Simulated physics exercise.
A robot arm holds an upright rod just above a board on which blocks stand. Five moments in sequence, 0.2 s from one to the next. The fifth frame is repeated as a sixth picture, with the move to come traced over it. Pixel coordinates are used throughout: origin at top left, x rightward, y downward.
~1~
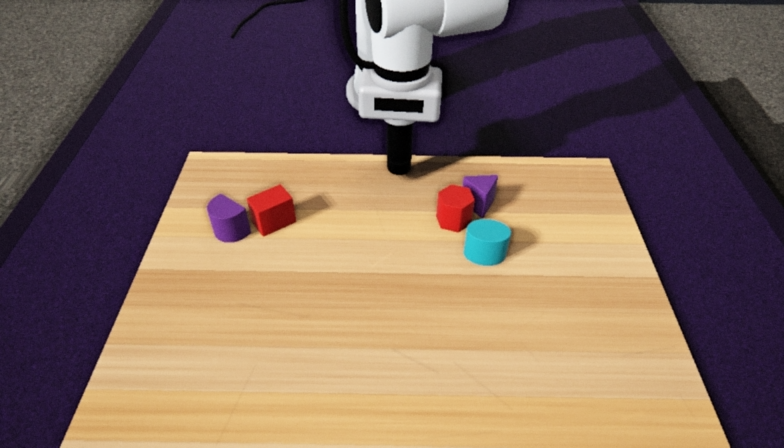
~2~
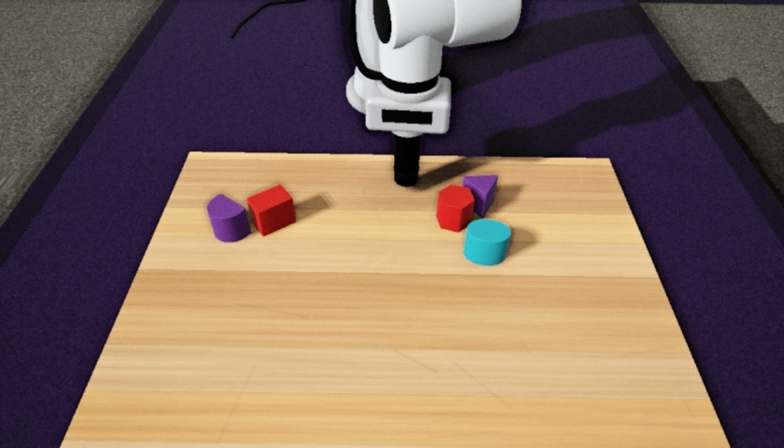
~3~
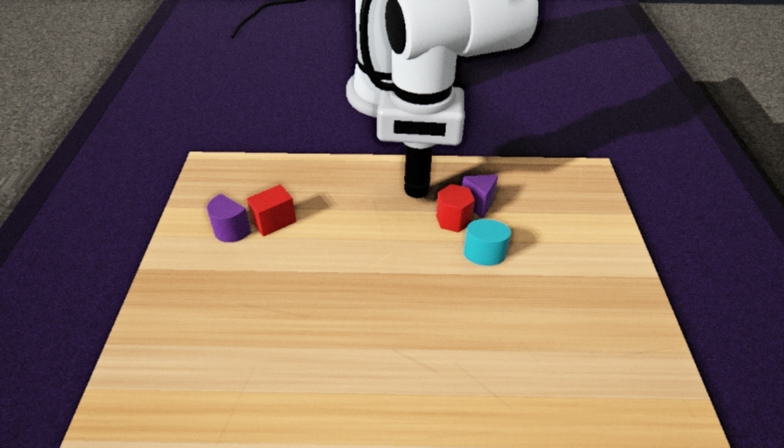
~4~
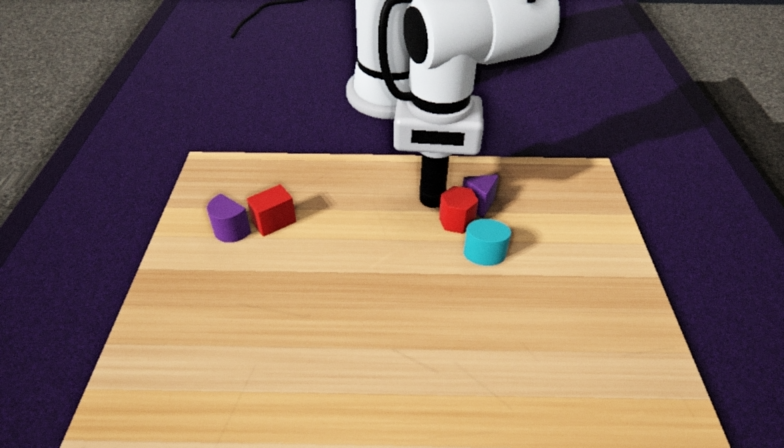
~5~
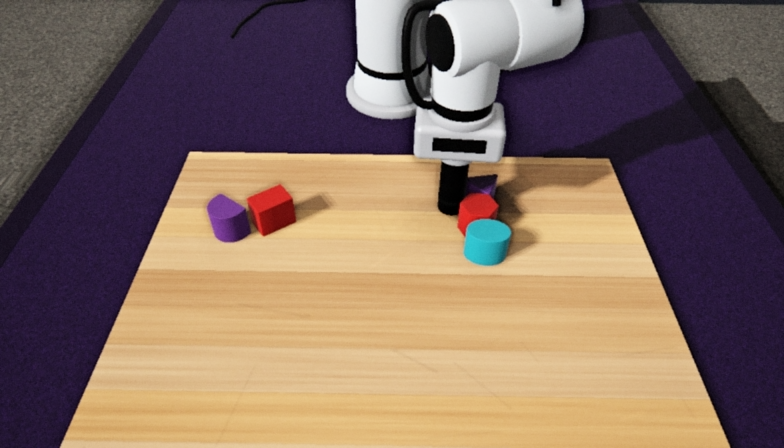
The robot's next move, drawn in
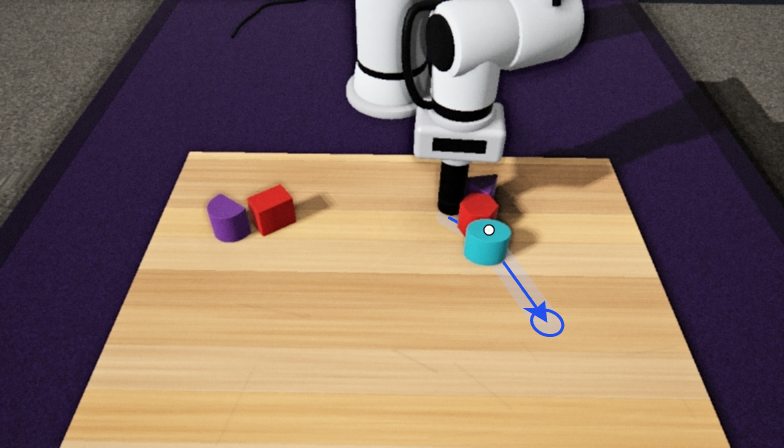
The video shows a robot arm moving a black rod right and toward the viewer over a wooden board, nudging a red block slightly right beside purple and turquoise blocks, while another red and purple pair stays still at left.
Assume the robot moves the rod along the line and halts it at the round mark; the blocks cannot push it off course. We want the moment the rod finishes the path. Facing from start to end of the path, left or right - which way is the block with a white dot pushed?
Picture yourself facing from the start of the path to its end: The block with a white dot moves off to your right.
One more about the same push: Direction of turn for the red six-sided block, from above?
From above, the red six-sided block will be seen to turn anti-clockwise.
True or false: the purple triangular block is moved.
False - the claim does not hold.
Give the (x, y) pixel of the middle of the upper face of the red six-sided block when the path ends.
I'd place it at (534, 226), taking the centre of its top.
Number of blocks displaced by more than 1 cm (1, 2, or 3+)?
Displaced: Two.
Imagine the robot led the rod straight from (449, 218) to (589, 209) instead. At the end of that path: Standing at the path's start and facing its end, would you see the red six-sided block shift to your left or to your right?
It shifts rightward.
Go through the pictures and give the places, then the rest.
In the first picture, lower end of the rod at (399, 169), tops of blocks, red six-sided block at (456, 196), purple triangular block at (483, 181), turquoise elliptical block at (489, 230).
In the second picture, rod at (406, 180), blocks as before.
In the third picture, rod at (417, 191), blocks as before.
In the fourth picture, rod at (432, 200), red six-sided block at (460, 197).
In the fifth picture, rod at (450, 208), red six-sided block at (479, 204), purple triangular block at (483, 181), turquoise elliptical block at (489, 230).
The drawn path runs from (449, 218) via (488, 243) and (516, 280), ending at (547, 323); the dot is on the turquoise elliptical block.
On the path given first. One third of the way, rod at (491, 234); red six-sided block at (526, 223), turned 40° anticlockwise; turquoise elliptical block at (500, 244), turned 35° clockwise.
Two thirds of the way, rod at (519, 270); red six-sided block at (534, 226), turned 55° anticlockwise; turquoise elliptical block at (513, 280), turned 60° clockwise.
At the end, rod at (550, 313); red six-sided block at (534, 226), turned 55° anticlockwise; purple triangular block not moved; turquoise elliptical block at (513, 293), turned 80° clockwise.
